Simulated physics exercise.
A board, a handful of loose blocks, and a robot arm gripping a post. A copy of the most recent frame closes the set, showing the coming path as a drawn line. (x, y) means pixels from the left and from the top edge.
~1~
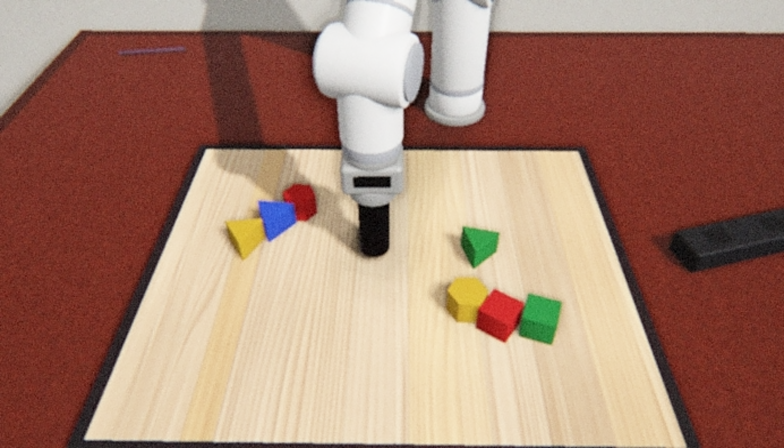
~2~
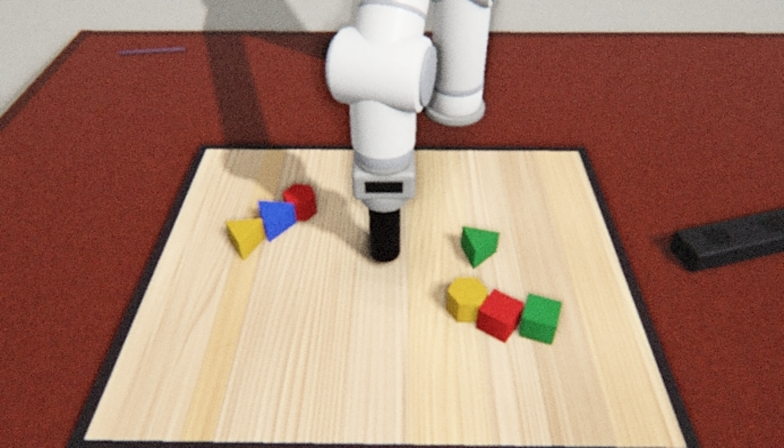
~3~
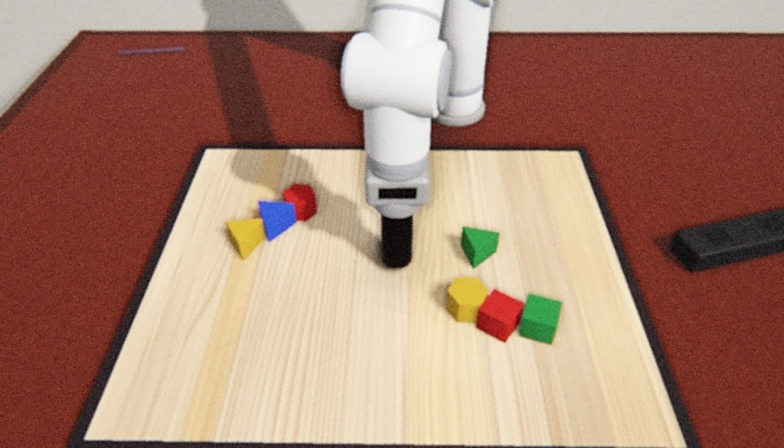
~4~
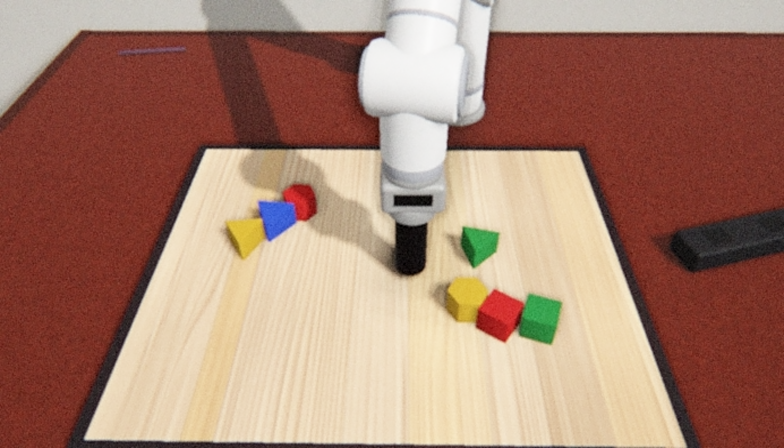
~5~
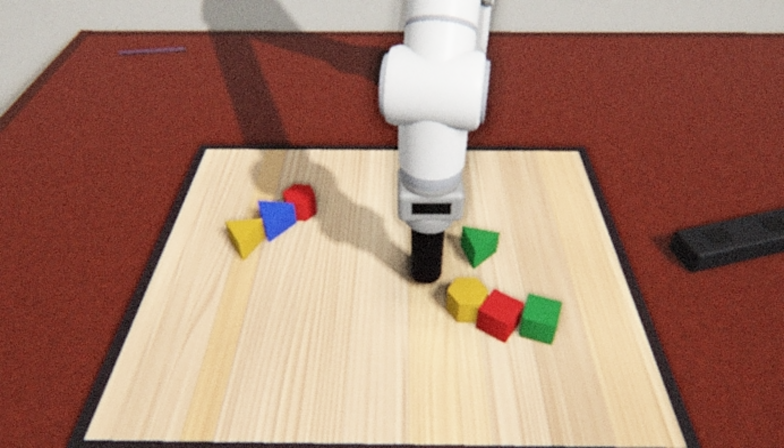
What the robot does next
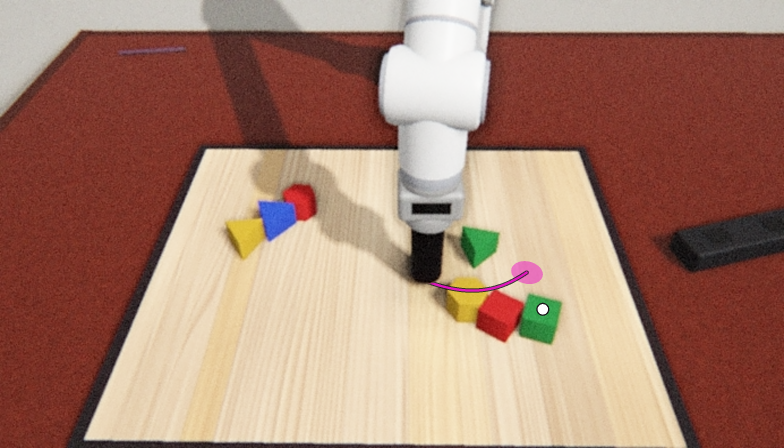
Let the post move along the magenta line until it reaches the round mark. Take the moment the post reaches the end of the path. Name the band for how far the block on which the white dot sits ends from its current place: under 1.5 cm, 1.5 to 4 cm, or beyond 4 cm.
Verdict: Less than 1.5 cm.
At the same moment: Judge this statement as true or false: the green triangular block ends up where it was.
True.
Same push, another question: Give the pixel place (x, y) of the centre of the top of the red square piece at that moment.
In the picture, that point is around (515, 319).
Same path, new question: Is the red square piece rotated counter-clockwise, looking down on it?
The answer is yes.
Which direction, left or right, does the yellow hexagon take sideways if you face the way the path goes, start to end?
It's going to go right.
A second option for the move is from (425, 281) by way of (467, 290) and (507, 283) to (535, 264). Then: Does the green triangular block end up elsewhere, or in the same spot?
Still in place.
Drawn move, from (425, 281) through (462, 290) and (498, 287) to (527, 272); the dot is on the green square piece.
The first path, step by step. One third of the way, post (463, 282); yellow hexagon (478, 297), turned 30° clockwise; red square piece (513, 316), turned 20° anticlockwise; green square piece (550, 312).
Two thirds of the way, post (501, 278); yellow hexagon (481, 298), turned 55° clockwise; red square piece (515, 319), turned 25° anticlockwise; green square piece (551, 313).
At the end, post (529, 264); yellow hexagon (481, 298), turned 55° clockwise; green triangular block still; red square piece (515, 319), turned 25° anticlockwise; green square piece (551, 313).
